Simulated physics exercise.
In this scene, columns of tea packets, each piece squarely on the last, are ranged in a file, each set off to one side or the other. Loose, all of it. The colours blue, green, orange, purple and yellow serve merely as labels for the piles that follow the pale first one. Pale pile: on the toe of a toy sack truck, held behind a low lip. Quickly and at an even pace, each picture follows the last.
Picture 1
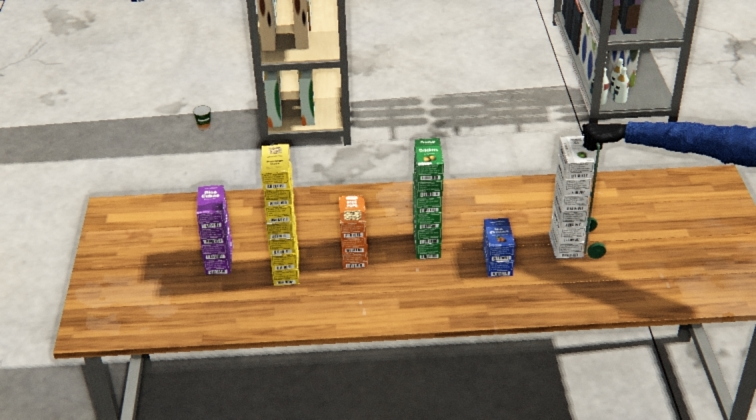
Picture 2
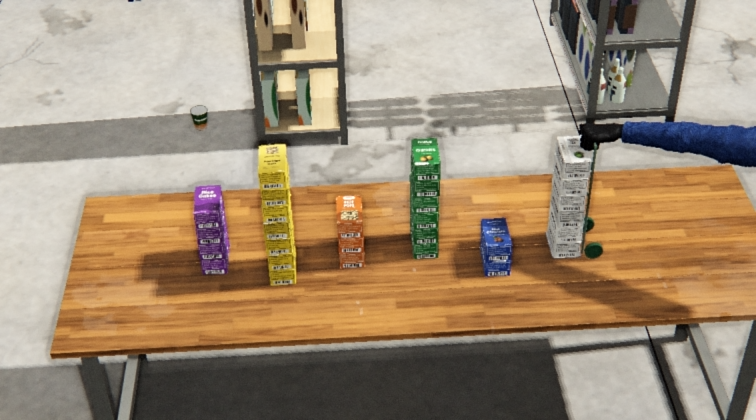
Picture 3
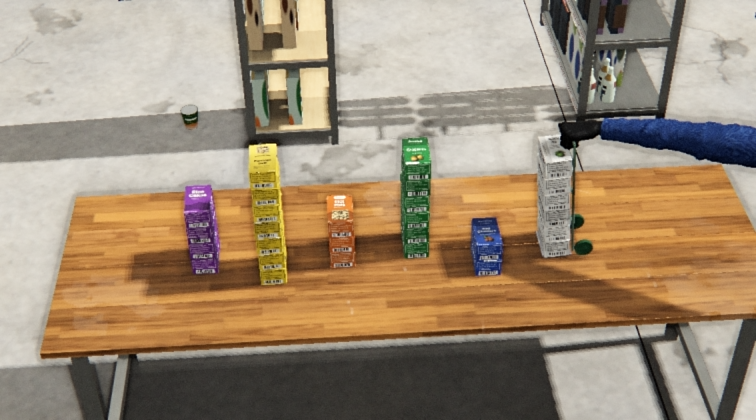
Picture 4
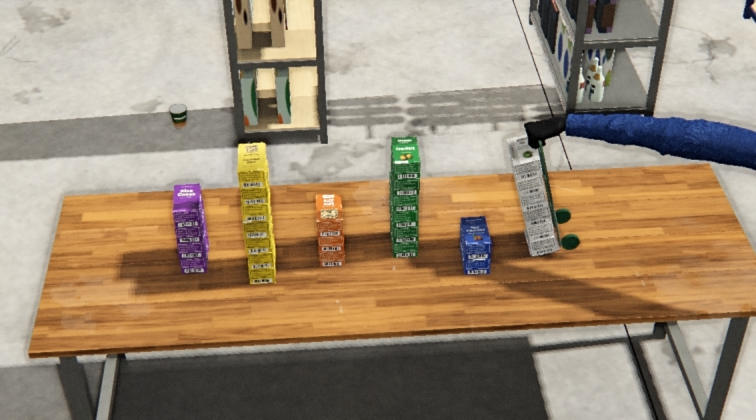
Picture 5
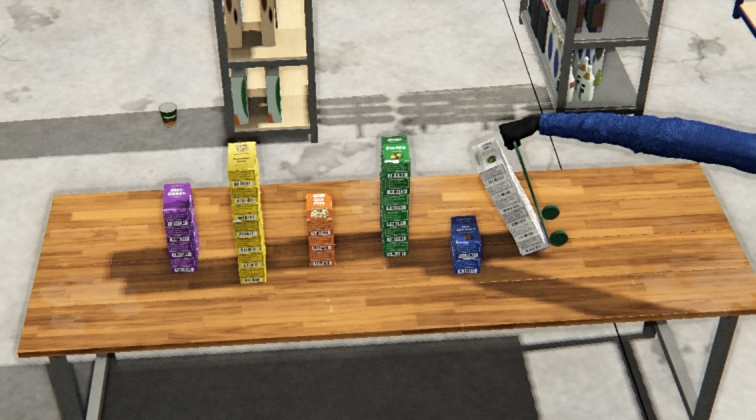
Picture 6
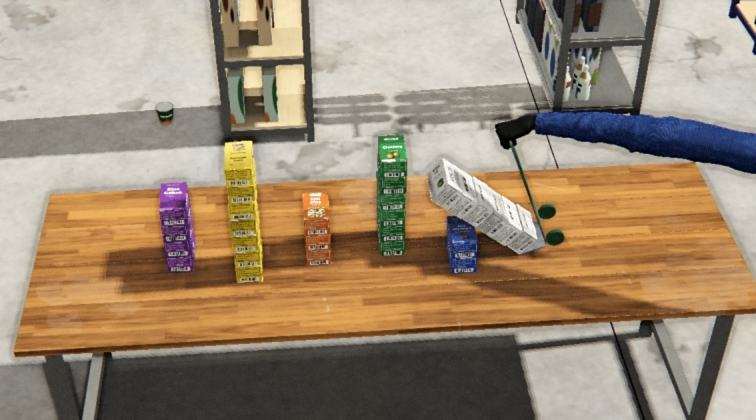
A blue-sleeved arm tilting a tall white stack of packets leftward over a short blue stack on a wooden table.
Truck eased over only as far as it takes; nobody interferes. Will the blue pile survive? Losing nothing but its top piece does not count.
It is spared.
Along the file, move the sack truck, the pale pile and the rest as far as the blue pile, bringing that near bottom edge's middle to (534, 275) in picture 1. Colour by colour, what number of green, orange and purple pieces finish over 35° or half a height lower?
Going colour by colour, I count green 0, orange 0 and purple 0 ending down.
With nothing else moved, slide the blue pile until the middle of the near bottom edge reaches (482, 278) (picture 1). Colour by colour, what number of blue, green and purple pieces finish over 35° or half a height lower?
The counts are blue 0, green 0, purple 0.
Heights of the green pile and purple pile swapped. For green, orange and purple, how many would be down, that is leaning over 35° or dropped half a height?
Pieces down at the end - green: 3, orange: 0, purple: 0.
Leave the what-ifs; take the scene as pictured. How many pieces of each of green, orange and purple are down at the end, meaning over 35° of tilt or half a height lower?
The tally reads green 0, then orange 0, then purple 0.
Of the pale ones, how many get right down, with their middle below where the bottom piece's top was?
The number is 4.
Soon, 6 of the pale pile down; none of the 2 blue packets down (0 of 22 in all colours); top blue packet displaced a little.
A while on, 6 of the pale pile down; none of the 2 blue packets down (0 of 22 in all colours); top blue packet tipped a little.
Towards the end, 6 of the pale pile down; none of the 2 blue packets down (0 of 22 in all colours); top blue packet tipped barely.
Then, 6 of the pale pile down; none of the 2 blue packets down (0 of 22 in all colours); top blue packet displaced half its height; top green packet displaced a little.
Finally, 6 of the pale pile down; none of the 2 blue packets down (0 of 22 in all colours); top blue packet displaced half its height; top green packet displaced a little. Seen by the last camera, middles, top blue packet near (453, 237), top green packet near (390, 156).
